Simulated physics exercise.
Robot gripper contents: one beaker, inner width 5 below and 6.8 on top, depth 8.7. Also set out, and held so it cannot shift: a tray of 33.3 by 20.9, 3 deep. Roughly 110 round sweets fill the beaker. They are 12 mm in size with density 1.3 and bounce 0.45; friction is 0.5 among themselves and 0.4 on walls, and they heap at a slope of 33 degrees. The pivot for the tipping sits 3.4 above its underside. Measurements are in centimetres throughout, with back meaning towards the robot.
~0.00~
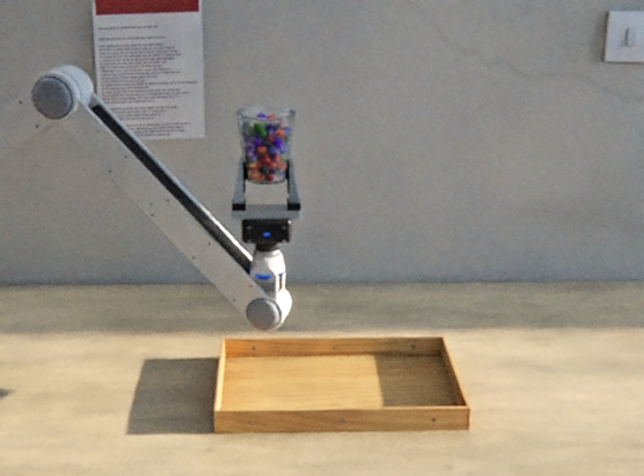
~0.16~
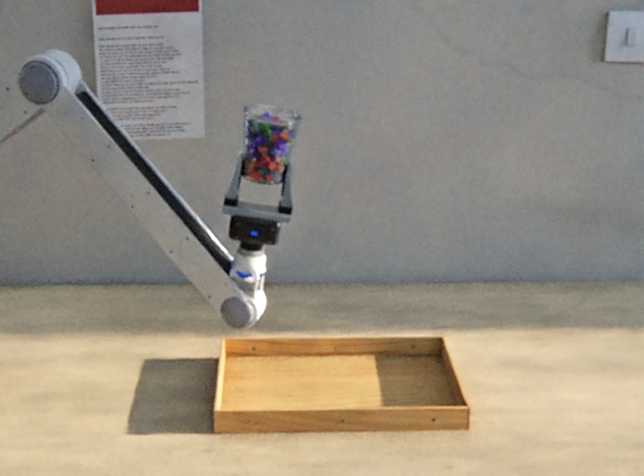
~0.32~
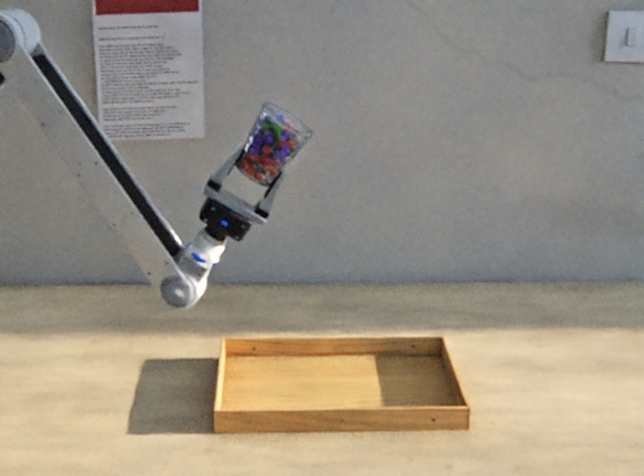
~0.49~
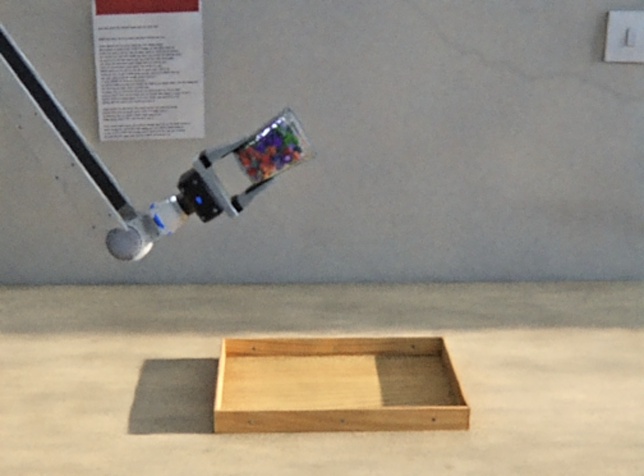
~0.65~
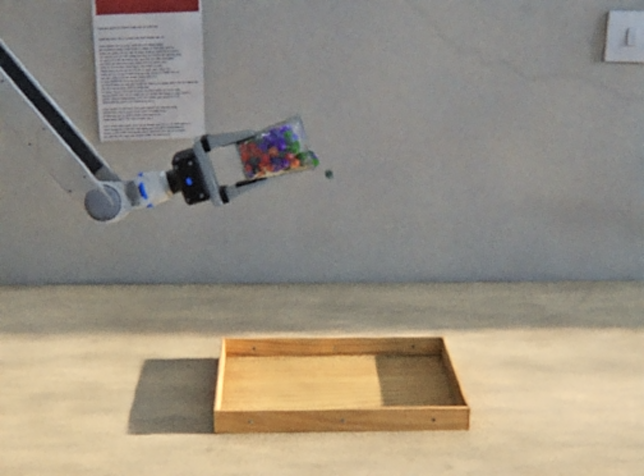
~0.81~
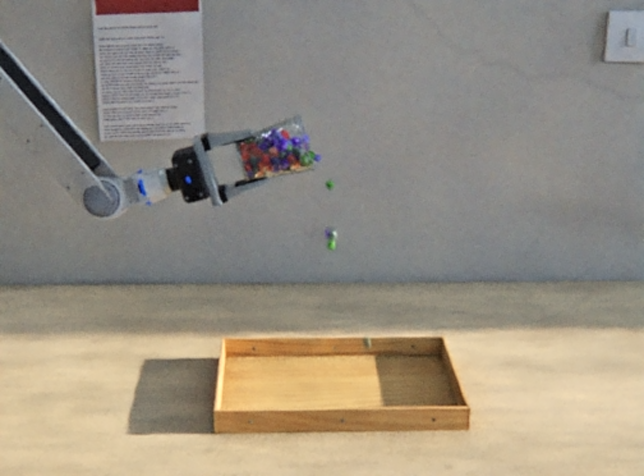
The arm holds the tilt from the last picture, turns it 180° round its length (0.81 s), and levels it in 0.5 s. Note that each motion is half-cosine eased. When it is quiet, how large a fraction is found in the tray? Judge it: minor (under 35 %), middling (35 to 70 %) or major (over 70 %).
Judged minor.
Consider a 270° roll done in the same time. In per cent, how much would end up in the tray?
Then roughly 25 per cent.
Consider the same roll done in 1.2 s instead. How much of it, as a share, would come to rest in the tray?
That would give near 20 in a hundred.
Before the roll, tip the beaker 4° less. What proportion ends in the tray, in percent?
Estimate: Some 15 %.
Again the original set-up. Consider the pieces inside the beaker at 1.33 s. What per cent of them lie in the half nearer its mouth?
About 50 %.
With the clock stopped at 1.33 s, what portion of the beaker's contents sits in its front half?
Looks like around 45 per cent is in the front half.
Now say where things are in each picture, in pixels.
In the first frame, beaker middle at (266, 147), upright; upper third of the load around (263, 130), from x 245 to 285, top at y 115; 111 in the beaker.
In the second frame, beaker middle at (267, 147), tipped 9°; upper third of the load around (267, 129), from x 250 to 290, top at y 115.
In the third frame, beaker middle at (270, 148), tipped 32°; upper third of the load around (276, 132), from x 245 to 295, top at y 120.
In the fourth frame, beaker middle at (272, 150), tipped 57°; upper third of the load around (278, 137), from x 240 to 300, top at y 120.
In the fifth frame, beaker middle at (273, 152), tipped 73°; upper third of the load around (276, 142), from x 245 to 330, top at y 130; 110 in the beaker, 1 in flight or on a rim.
In the sixth frame, beaker middle at (273, 152), tipped 74°; upper third of the load around (274, 143), from x 245 to 365, top at y 135; 106 in the beaker, 1 in the tray, 4 in flight or on a rim.
After 1.33 s, tipped 74°, highest piece 38 above the table; 101 in the beaker, 9 in the tray, 1 in flight or on a rim.
After 1.86 s, tipped 40°, highest piece 38 above the table; 88 in the beaker, 19 in the tray, 4 in flight or on a rim.
After 2.32 s, upright, highest piece 40 above the table; 88 in the beaker, 23 in the tray.
After 3.02 s, upright, highest piece 40 above the table; 88 in the beaker, 23 in the tray.
At rest, 88 in the beaker, 23 in the tray. That is 21 % in the tray.
